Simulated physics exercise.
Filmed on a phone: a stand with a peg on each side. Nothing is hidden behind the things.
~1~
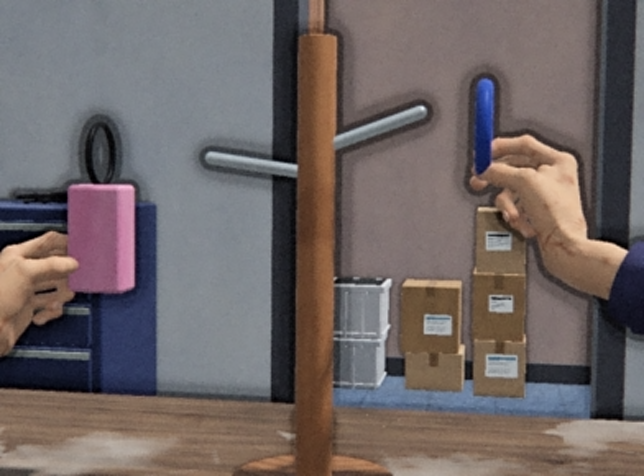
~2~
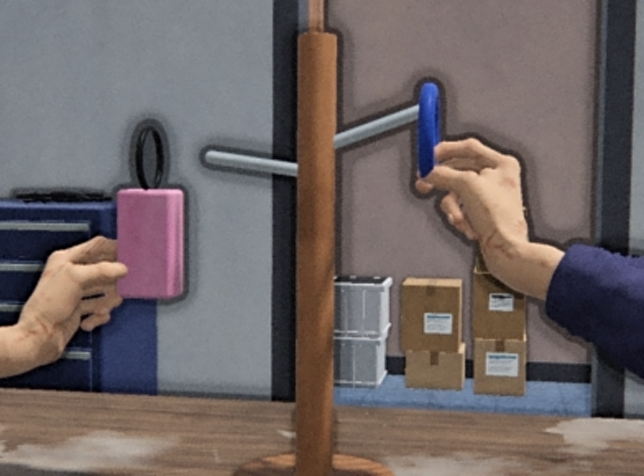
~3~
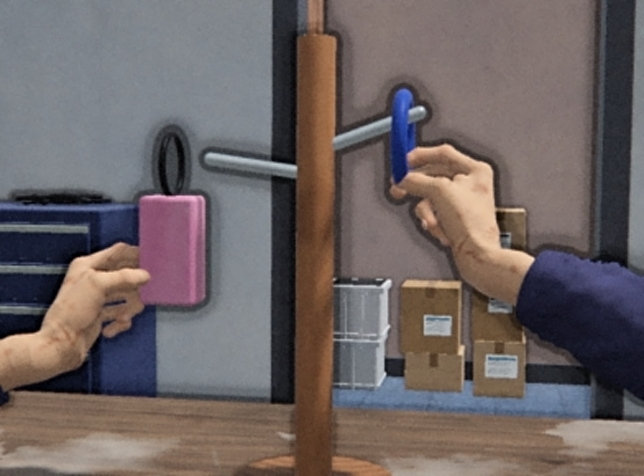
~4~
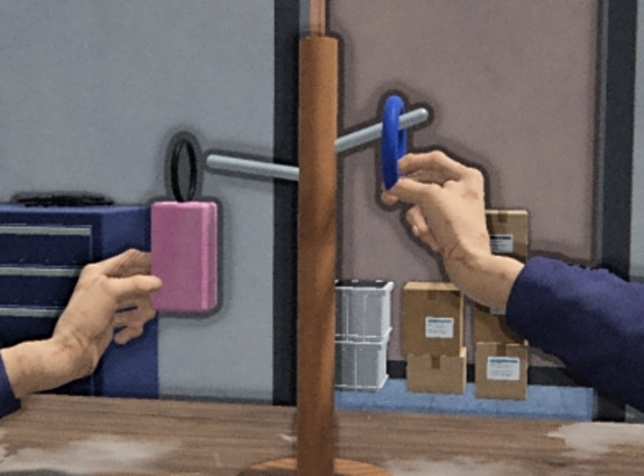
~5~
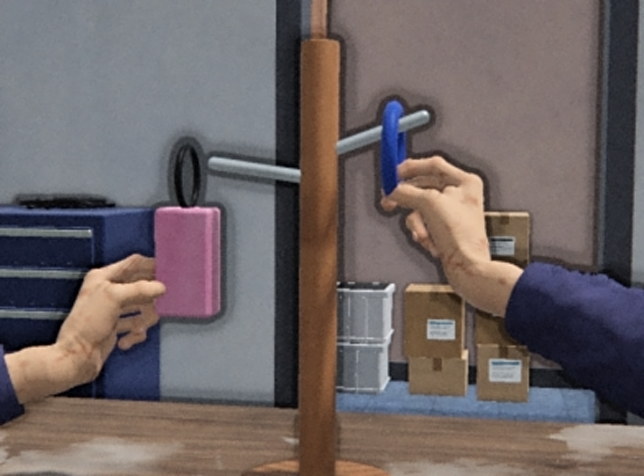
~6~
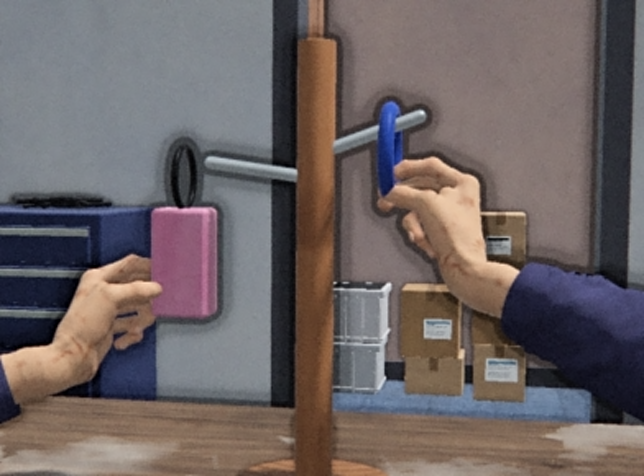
To begin with, one hand holds a pink pouch with a black loop left of a wooden peg stand, while another holds a blue ring off the right peg. The pouch moves right, close to the left peg's tip, as the ring slides onto the right peg; both hands then stay nearly still, gripping.
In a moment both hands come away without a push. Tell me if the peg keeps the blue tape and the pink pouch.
The blue tape remains hooked, the pink pouch drops to the table.
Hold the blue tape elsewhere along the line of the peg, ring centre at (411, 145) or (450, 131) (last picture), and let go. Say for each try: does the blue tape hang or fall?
In that order, it hangs there; drops to the table.
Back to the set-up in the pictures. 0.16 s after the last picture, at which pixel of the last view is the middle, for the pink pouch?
Its middle is close to (184, 301).
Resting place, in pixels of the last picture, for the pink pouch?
Roughly at (184, 406).
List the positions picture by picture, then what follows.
The first frame shows still on the way; blue tape (485, 130); pink pouch (101, 206); peg stand (313, 269).
The second frame shows still on the way; pink pouch (151, 211); peg stand (314, 268).
The third frame shows still on the way; blue tape (403, 140); peg stand (313, 270).
The fourth frame shows still on the way; pink pouch (184, 224); peg stand (315, 272).
The fifth frame shows still on the way; blue tape (394, 152); peg stand (316, 274).
The sixth frame shows in place, still held; blue tape (391, 152); pink pouch (184, 229); peg stand (313, 273).
Then, 0.16 s later than the last frame, blue tape tilted by 4° near (392, 153); pink pouch dropping near (184, 301).
Then, 0.26 s later than the last frame, blue tape tilted by 6° near (394, 153); pink pouch fallen near (184, 396).
Then, 0.76 s later than the last frame, blue tape tilted by 4° near (393, 153); pink pouch fallen near (184, 406).
When it is over, the blue tape stays on its peg, near (392, 153); the pink pouch falls off, near (184, 406).
